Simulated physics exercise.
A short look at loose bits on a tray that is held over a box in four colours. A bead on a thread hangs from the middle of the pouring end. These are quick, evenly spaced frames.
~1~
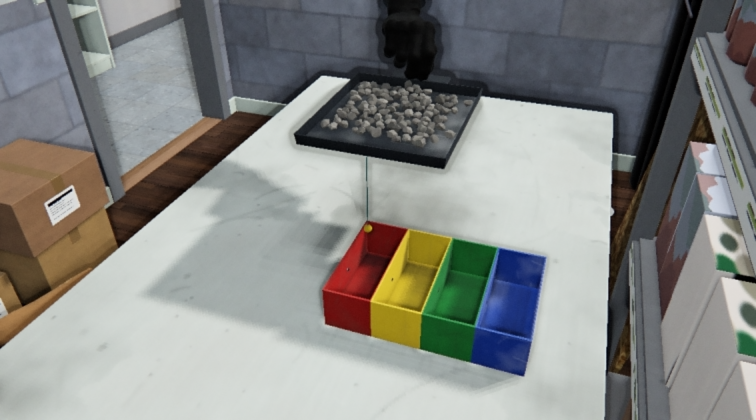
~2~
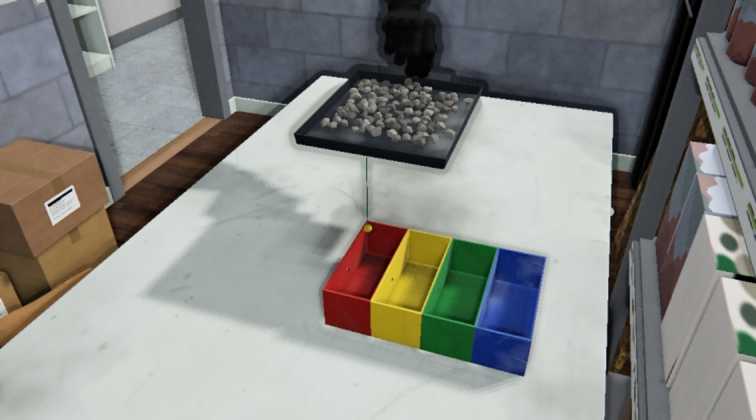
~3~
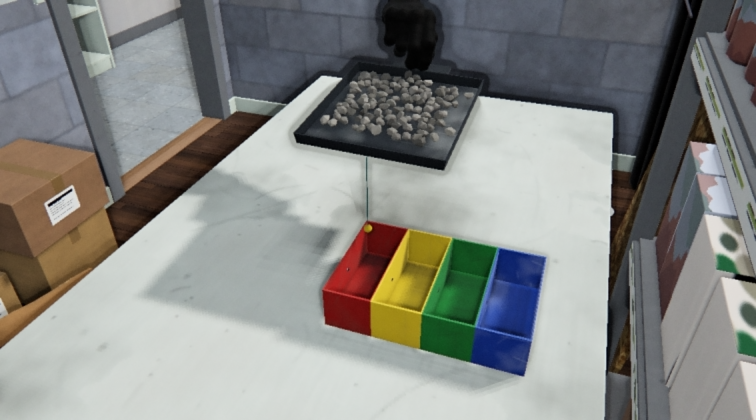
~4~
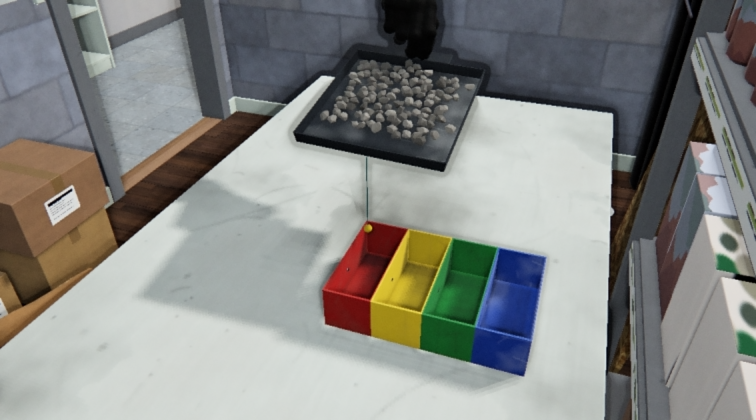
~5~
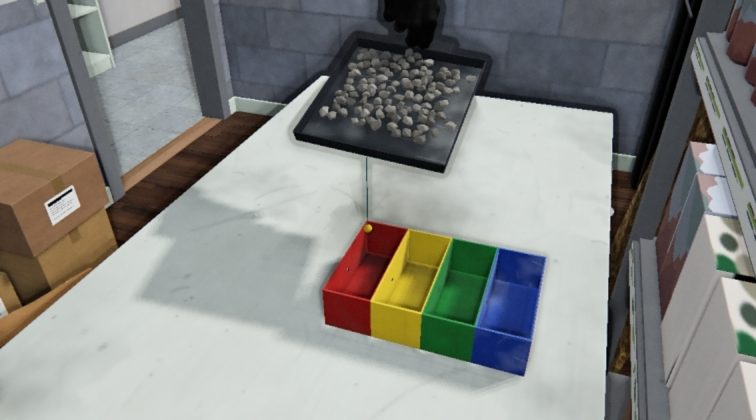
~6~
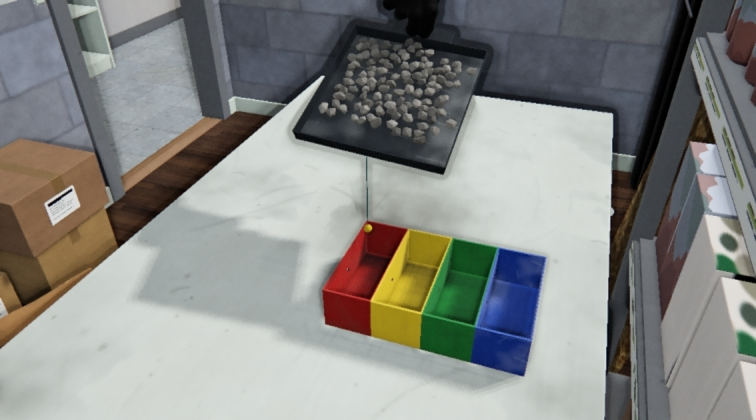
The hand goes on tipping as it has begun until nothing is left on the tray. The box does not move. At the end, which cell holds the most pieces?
The yellow cell gets the most.
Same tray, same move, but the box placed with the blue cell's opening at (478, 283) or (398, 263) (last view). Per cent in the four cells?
The first gives 100 %, the second 70 %.
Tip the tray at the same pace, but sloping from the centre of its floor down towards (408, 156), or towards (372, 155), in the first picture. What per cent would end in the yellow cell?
In turn 70 and 20 in a hundred.
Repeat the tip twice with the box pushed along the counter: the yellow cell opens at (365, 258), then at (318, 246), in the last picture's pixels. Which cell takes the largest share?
At the first place the green cell, at the second the blue one.
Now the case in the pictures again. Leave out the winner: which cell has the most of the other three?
Next in line is red.
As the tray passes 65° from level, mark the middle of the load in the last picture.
Around (395, 145).
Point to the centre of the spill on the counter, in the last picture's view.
Close to (283, 288).
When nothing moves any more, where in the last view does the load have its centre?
Close to (393, 303).
Soon after the last picture, tray tipped steeply; nearly all on the tray; a small part falling or outside the box.
A little later, tray tipped past a quarter turn; about a quarter on the tray; about a quarter in the yellow cell; about a quarter in the red cell; a small part in the green cell; about a quarter falling or outside the box.
Later still, tray tipped past a quarter turn; about half in the yellow cell; about a third in the red cell; a small part in the green cell; a small part falling or outside the box.
At rest, tray tipped past a quarter turn; about half in the yellow cell; about a third in the red cell; a small part in the green cell; none in the blue cell; a small part outside the box.
